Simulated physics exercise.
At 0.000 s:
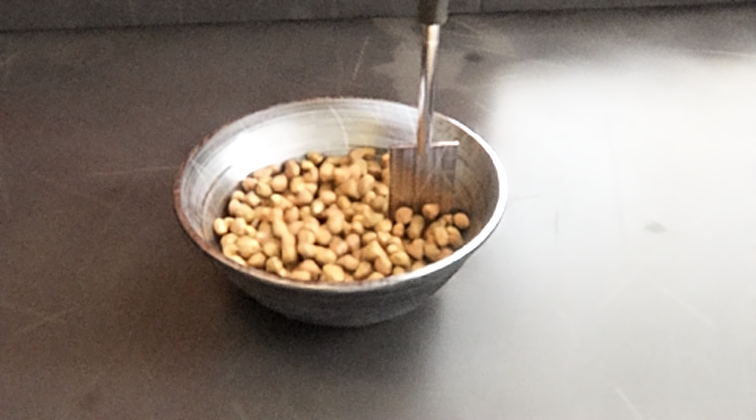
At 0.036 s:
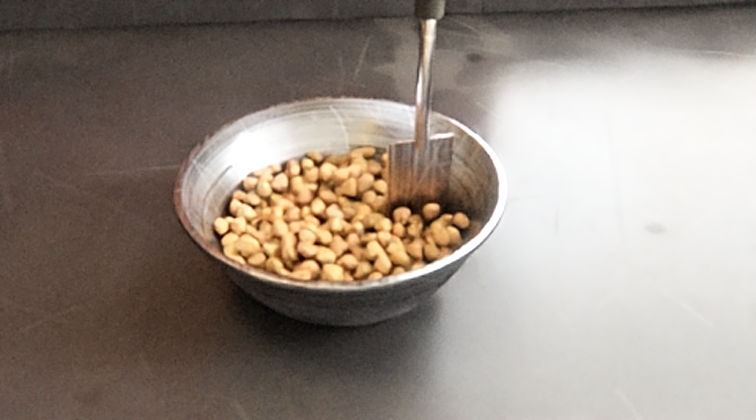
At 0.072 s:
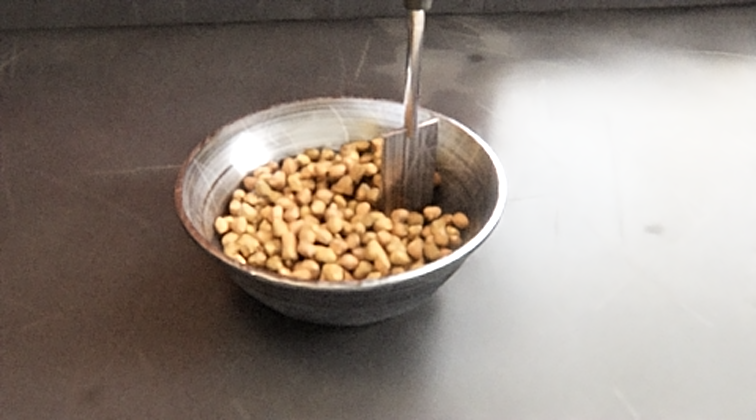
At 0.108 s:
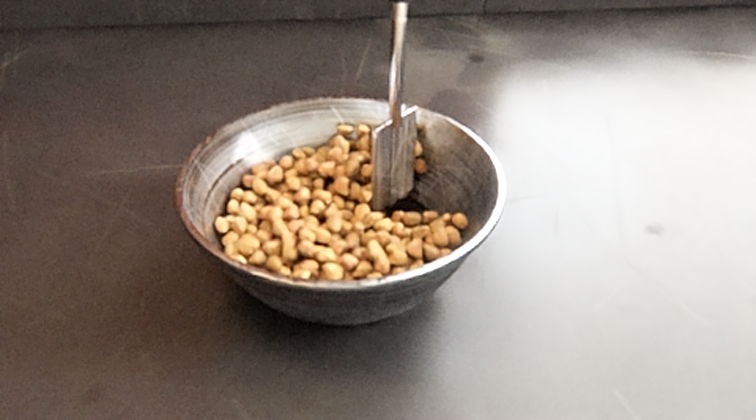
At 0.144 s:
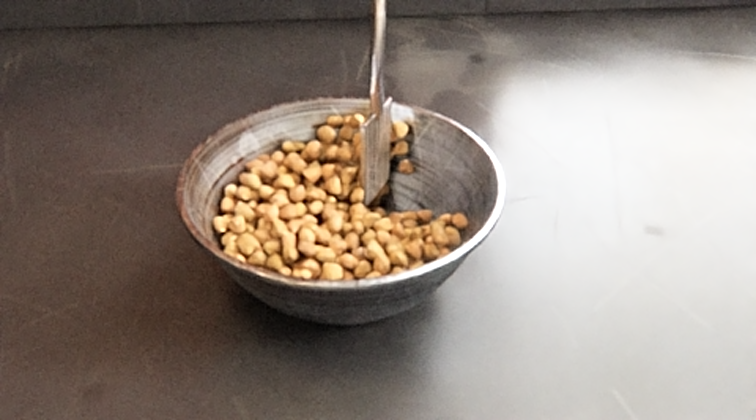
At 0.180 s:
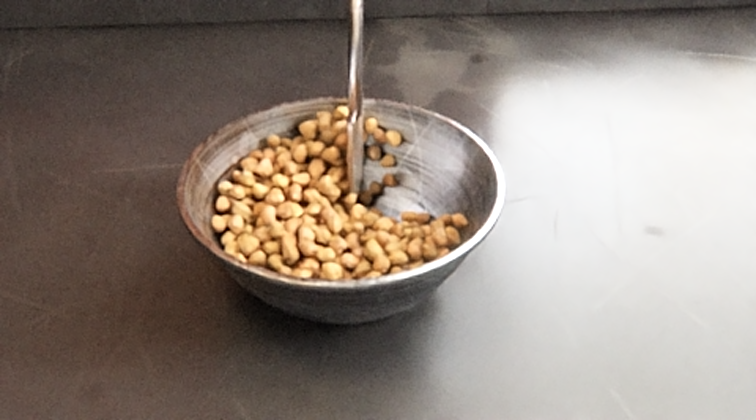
In a metal bowl on a dark surface, a paddle sweeps leftward, pushing beans aside.
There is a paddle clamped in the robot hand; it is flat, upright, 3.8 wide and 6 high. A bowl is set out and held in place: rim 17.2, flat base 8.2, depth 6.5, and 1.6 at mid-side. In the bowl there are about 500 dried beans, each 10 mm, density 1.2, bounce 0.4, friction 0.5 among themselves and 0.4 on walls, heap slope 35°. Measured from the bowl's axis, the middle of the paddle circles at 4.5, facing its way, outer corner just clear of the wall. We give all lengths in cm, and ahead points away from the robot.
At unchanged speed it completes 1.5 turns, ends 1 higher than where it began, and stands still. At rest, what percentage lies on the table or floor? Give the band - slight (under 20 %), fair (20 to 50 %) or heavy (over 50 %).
Band: Slight.
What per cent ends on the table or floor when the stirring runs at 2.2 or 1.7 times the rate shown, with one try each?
First try close to 40, second close to 30, in per cent.
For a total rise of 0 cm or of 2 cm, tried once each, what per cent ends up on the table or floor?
About 15 per cent on the first try and 5 per cent on the second.
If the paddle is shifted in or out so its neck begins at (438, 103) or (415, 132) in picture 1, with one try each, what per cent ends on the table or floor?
10 and 10 %.
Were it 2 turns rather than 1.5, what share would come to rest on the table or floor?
Then roughly 15 percent.
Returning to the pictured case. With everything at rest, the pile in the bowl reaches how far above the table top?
Around 7.0 cm above the table.
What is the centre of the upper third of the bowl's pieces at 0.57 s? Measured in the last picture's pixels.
Roughly pixel (380, 251).
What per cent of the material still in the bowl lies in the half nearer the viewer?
About 60 %.
After 0.57 s, 257° round, highest piece 9 above the table; 470 in the bowl, 17 on the table or floor, 8 in flight or on the tool.
After 0.96 s, 79° round, highest piece 8 above the table; 443 in the bowl, 46 on the table or floor, 6 in flight or on the tool.
After 1.35 s, 180° round, highest piece 7 above the table; 437 in the bowl, 58 on the table or floor.
After 2.05 s, 180° round, highest piece 7 above the table; 437 in the bowl, 58 on the table or floor.
At rest, 437 in the bowl, 58 on the table or floor. That is 12 % on the table or floor.
